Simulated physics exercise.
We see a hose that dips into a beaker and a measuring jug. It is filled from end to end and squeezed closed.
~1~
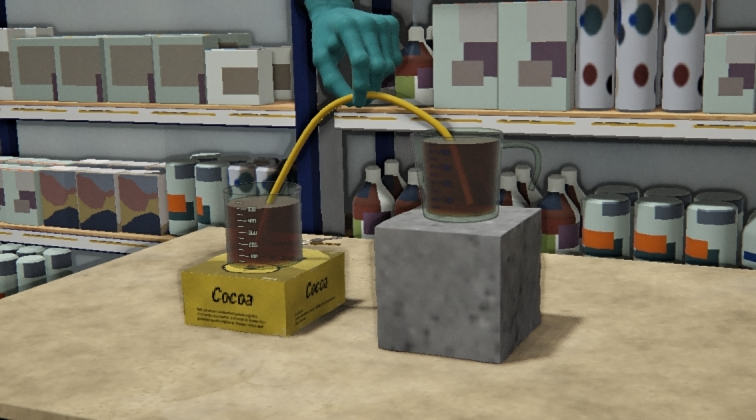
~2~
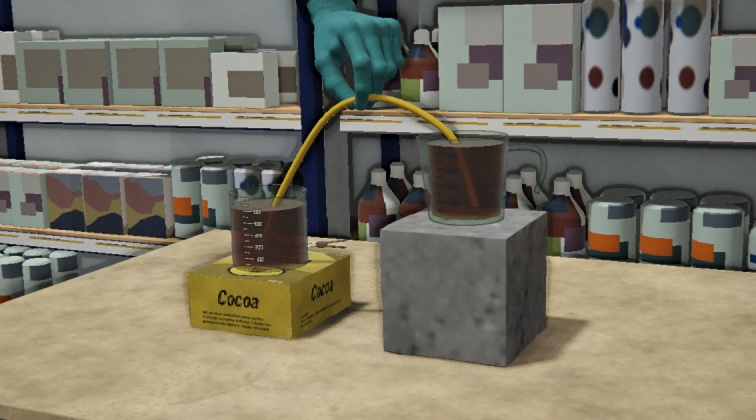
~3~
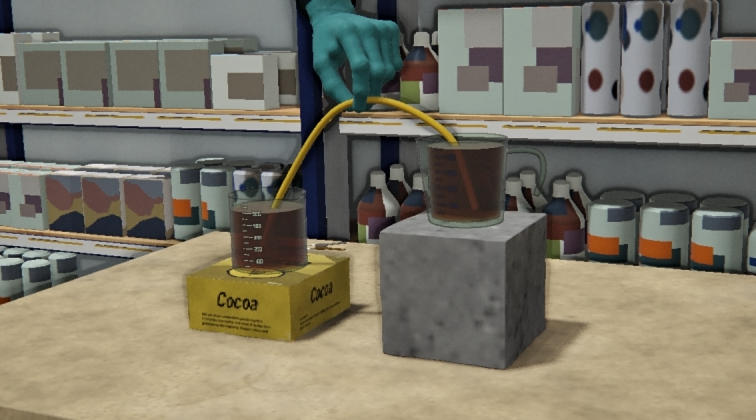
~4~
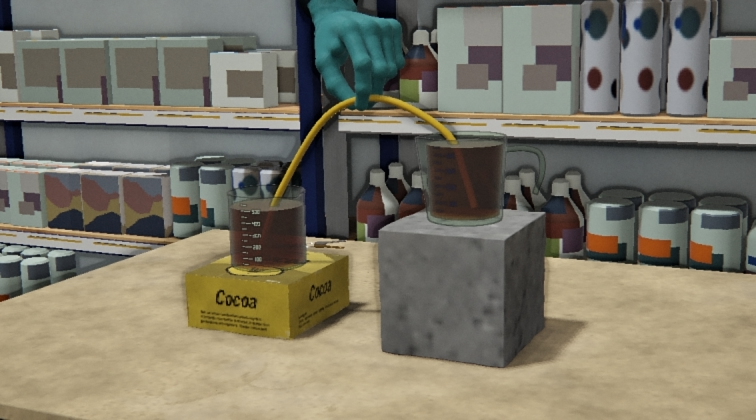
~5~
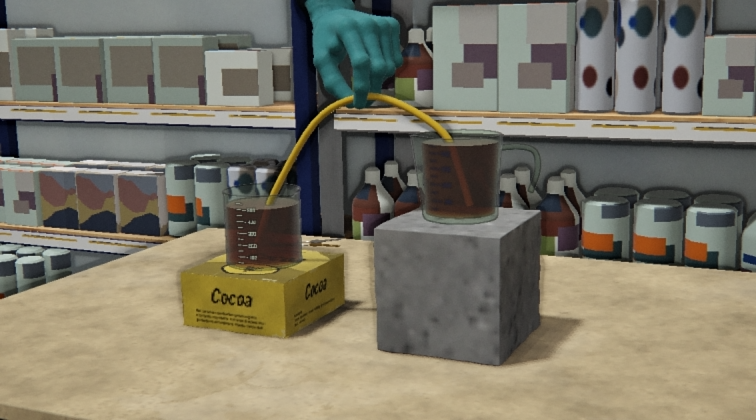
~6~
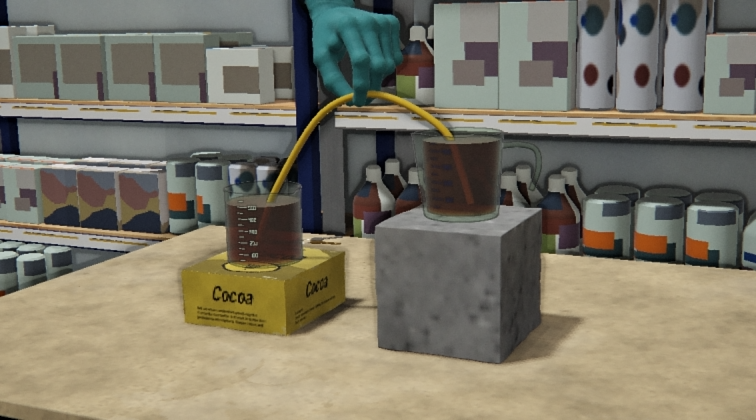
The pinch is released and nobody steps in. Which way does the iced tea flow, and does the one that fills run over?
Flow is leftwards, and the taker overflows.
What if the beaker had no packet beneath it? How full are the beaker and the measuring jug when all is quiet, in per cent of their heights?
First 100 %, second 15 %.
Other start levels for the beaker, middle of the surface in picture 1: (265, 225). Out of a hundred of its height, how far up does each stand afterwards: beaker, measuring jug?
Near 100 and 15 in a hundred.
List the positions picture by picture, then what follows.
In the first picture, the hose is pinched; beaker (264, 223) about three quarters full, up on the packet; measuring jug (460, 171) nearly full, up on the brick.
In the second picture, nothing flows; beaker about three quarters full, surface at (268, 205); measuring jug nearly full, surface at (466, 143).
In the third picture, fingers on the hose; beaker (269, 228) about three quarters full; measuring jug (465, 176) nearly full.
In the fourth picture, still shut; beaker about three quarters full, surface at (267, 205); measuring jug nearly full, surface at (464, 143).
In the fifth picture, the hose is pinched; beaker (263, 225) about three quarters full, up on the packet; measuring jug (460, 173) nearly full, up on the brick.
In the sixth picture, nothing flows; beaker about three quarters full, surface at (263, 201); measuring jug nearly full, surface at (461, 140).
Soon after, the beaker is full to the brim; the measuring jug is about two thirds full; some has gone over the lower rim.
Later, the beaker is full to the brim; the measuring jug is about a third full; some has gone over the lower rim.
In the end, the beaker is full to the brim; the measuring jug is nearly empty; some has gone over the lower rim; the two surfaces are level.
